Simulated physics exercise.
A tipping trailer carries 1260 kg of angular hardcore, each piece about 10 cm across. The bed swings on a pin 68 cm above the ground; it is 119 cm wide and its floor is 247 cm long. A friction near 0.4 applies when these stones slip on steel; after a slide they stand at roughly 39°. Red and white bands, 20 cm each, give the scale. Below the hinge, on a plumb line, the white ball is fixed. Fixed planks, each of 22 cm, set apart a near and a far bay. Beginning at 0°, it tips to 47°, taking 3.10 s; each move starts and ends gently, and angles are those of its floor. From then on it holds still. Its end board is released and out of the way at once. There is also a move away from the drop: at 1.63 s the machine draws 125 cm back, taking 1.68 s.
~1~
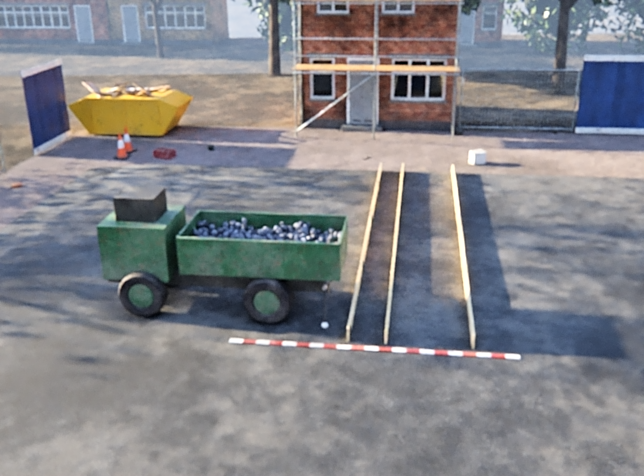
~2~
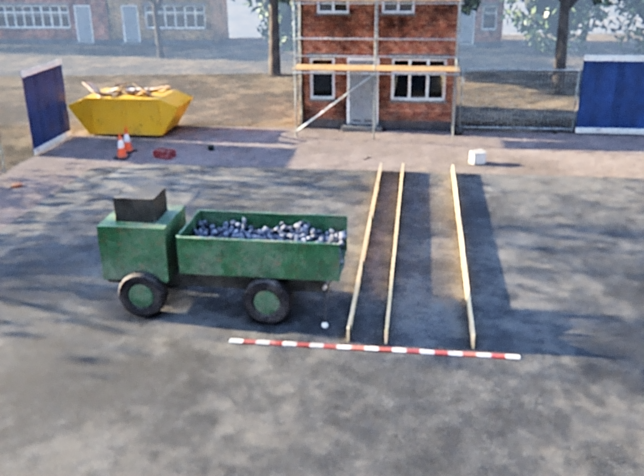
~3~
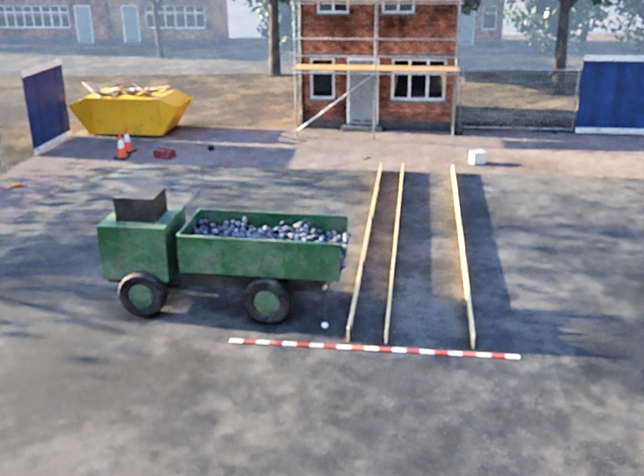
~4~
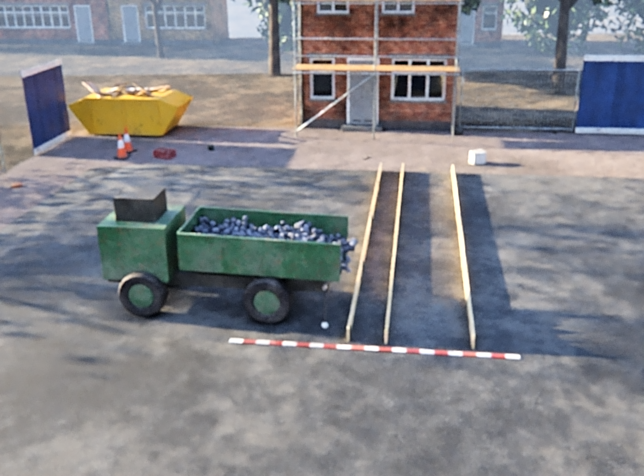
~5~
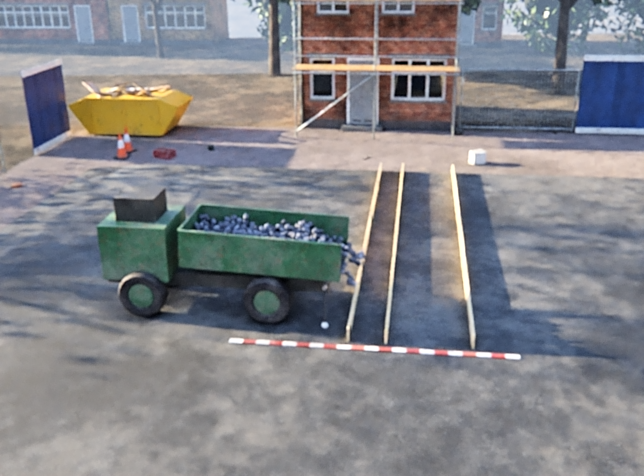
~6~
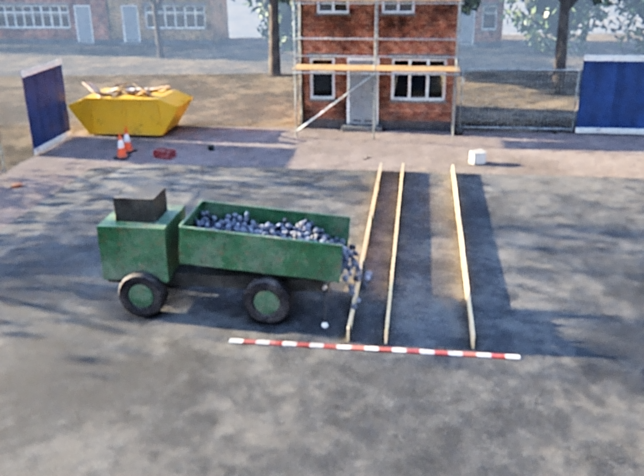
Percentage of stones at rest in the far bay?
Some 0 percent.
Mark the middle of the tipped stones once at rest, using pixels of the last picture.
Around (329, 301).
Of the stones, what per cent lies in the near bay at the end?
Around 20 percent of the load.
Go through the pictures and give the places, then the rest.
The first picture shows lip at (339, 281), floor tilted 0°, highest stones at (253, 225).
In the second picture, the bed is at 0°, its lip at (339, 281); the top of the load is at (254, 225).
The third picture shows lip at (339, 281), floor tilted 1°, highest stones at (237, 224); 1 % has left.
In the fourth picture, the bed is at 2°, its lip at (339, 281); the top of the load is at (227, 223); 1 % has left.
The fifth picture shows lip at (340, 282), floor tilted 3°, highest stones at (218, 222); 2 % has left.
The sixth picture shows lip at (340, 282), floor tilted 5°, highest stones at (216, 219); 3 % has left.
A little later the floor is at 40°; 51 % in the bed, 27 % short of the bays, 21 % in the near bay; the foremost stones are at (389, 300).
Then the floor is at 47°; 0 % in the bed, 77 % short of the bays, 22 % in the near bay; the foremost stones are at (393, 305).
Later still the floor is at 47°; 0 % in the bed, 77 % short of the bays, 22 % in the near bay; the foremost stones are at (393, 305).
In the end the floor is at 47°; 0 % in the bed, 77 % short of the bays, 22 % in the near bay; the foremost stones are at (393, 305).
